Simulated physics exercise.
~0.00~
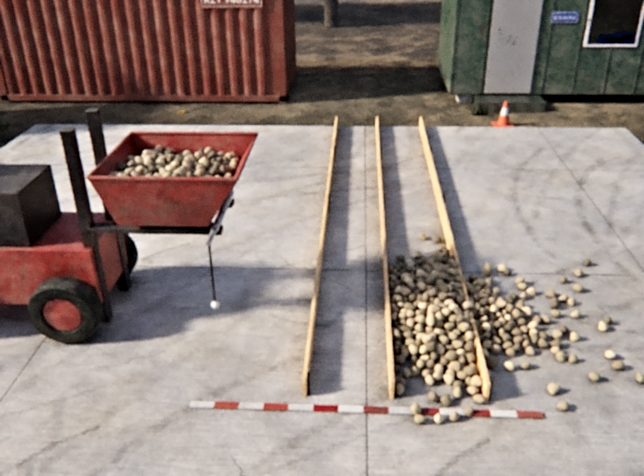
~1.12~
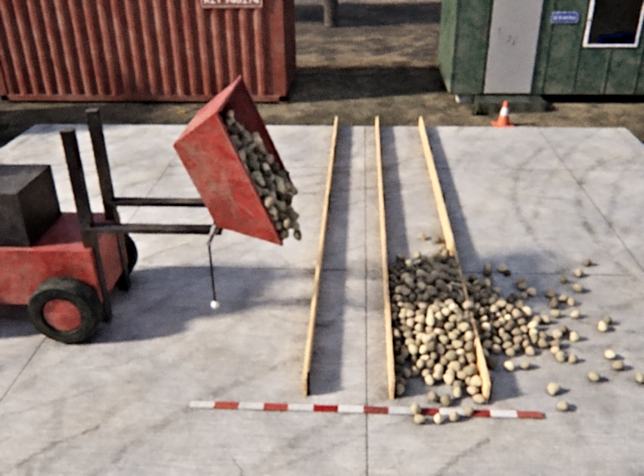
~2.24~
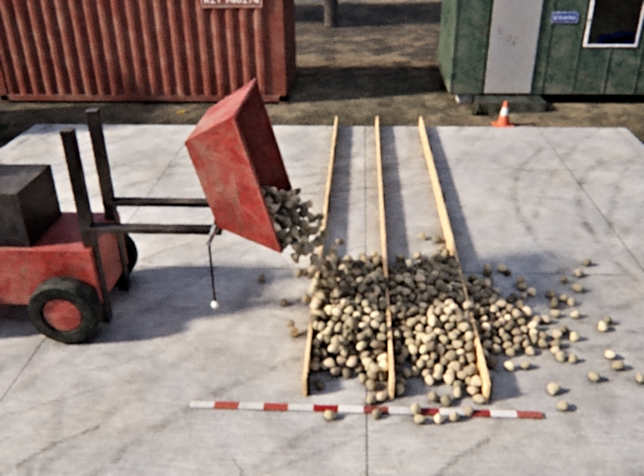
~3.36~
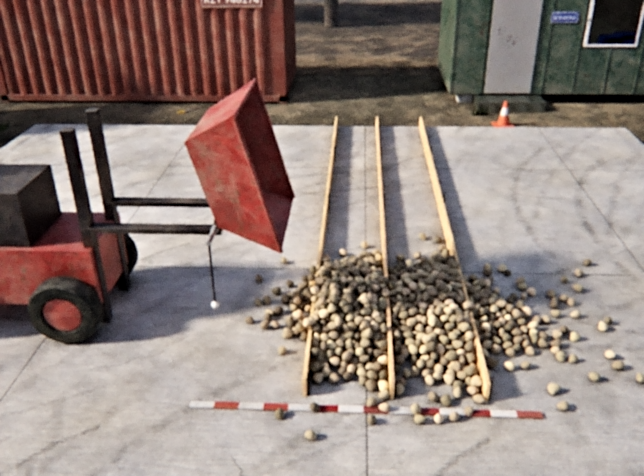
A red forklift tipped its skip of rounded stones to the right, pouring them beside an earlier heap between wooden boards. They mostly filled the empty left bay, with some scattering outside it, and the emptied skip stayed steeply tilted.
